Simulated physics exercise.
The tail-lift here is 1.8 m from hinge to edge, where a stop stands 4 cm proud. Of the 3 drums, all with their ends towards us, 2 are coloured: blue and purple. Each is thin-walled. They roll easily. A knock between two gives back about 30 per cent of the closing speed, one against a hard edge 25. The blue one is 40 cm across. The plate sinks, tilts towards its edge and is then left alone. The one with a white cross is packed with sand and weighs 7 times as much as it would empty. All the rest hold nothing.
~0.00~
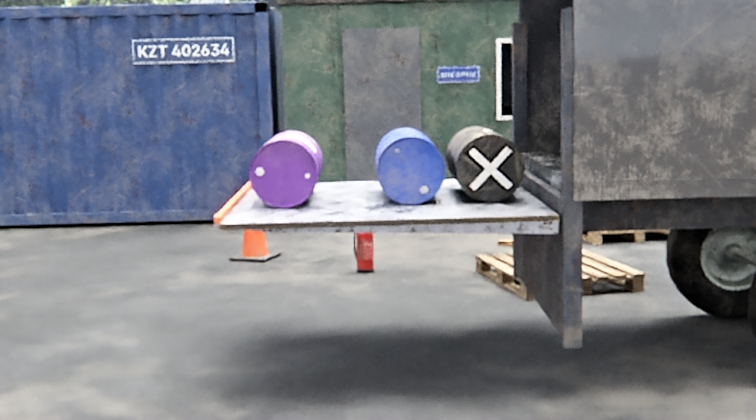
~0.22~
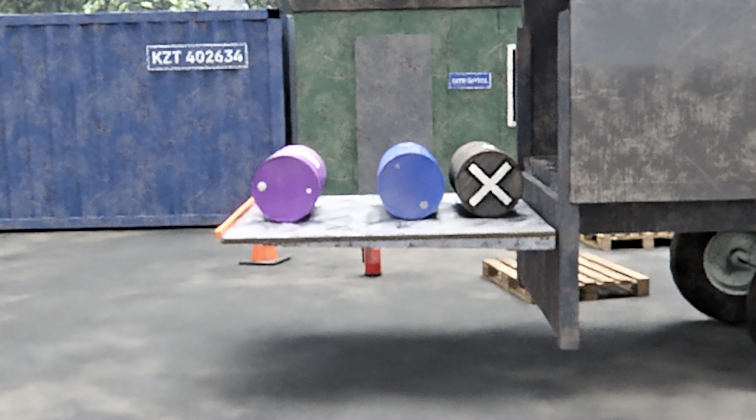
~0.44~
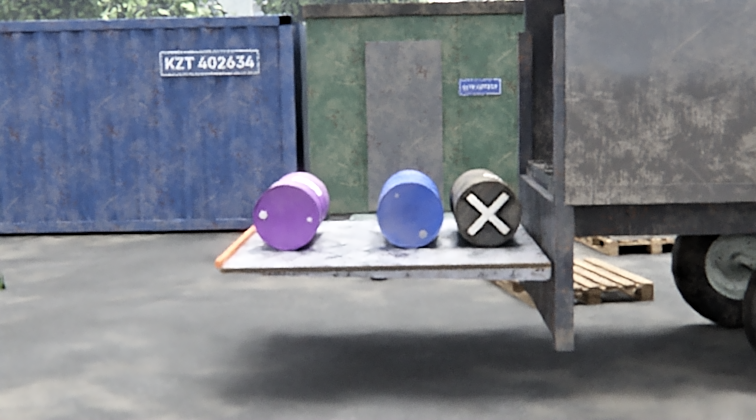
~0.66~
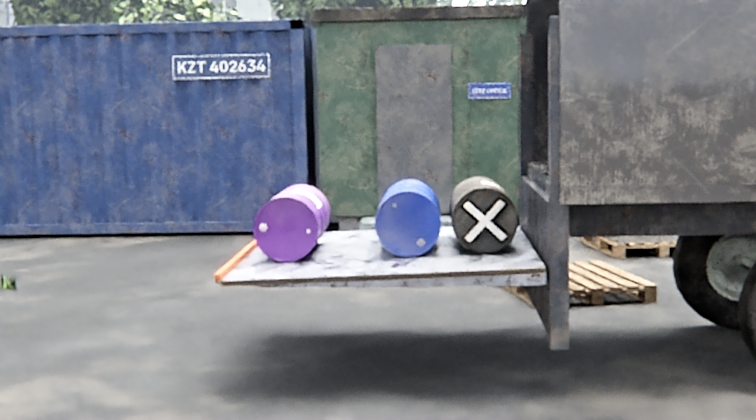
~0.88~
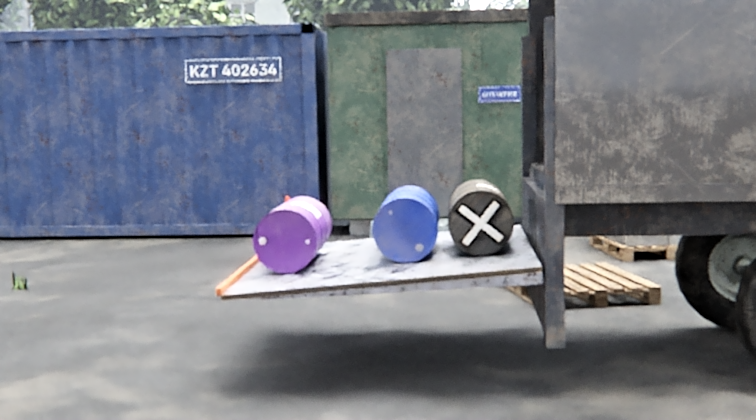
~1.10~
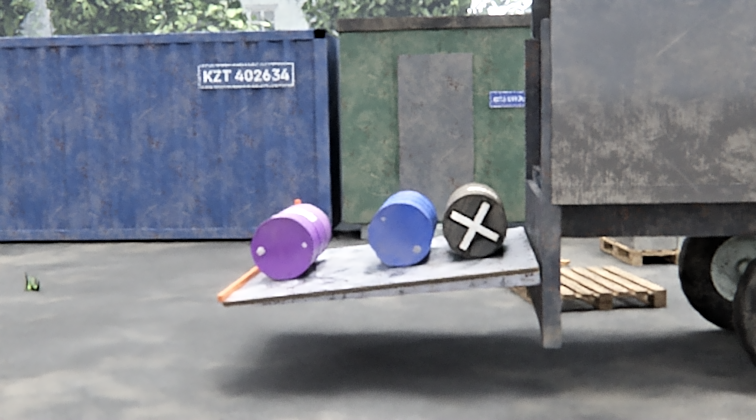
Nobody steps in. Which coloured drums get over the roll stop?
Blue rolls off the plate. Purple rolls off the plate.
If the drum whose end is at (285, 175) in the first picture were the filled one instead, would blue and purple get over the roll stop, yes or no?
In that case blue no, purple no.
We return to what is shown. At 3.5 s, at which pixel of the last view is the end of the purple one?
Around (149, 341).
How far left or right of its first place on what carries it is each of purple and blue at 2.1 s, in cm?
Purple 15 left, blue 45 left.
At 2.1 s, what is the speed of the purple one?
Roughly 0.2 m/s.
Then, 2.1 s in, blue is on the plate, 60 cm from the stop, rolling left; purple is on the plate, 15 cm from the stop, rolling right; 0 of 3 are off.
Then, 3.5 s in, blue is over the stop and falling; purple is on the ground; 2 of 3 are off.
In the end (7.6 s), blue is off the lift, on the ground; purple is off the lift, on the ground; 3 of 3 are off.
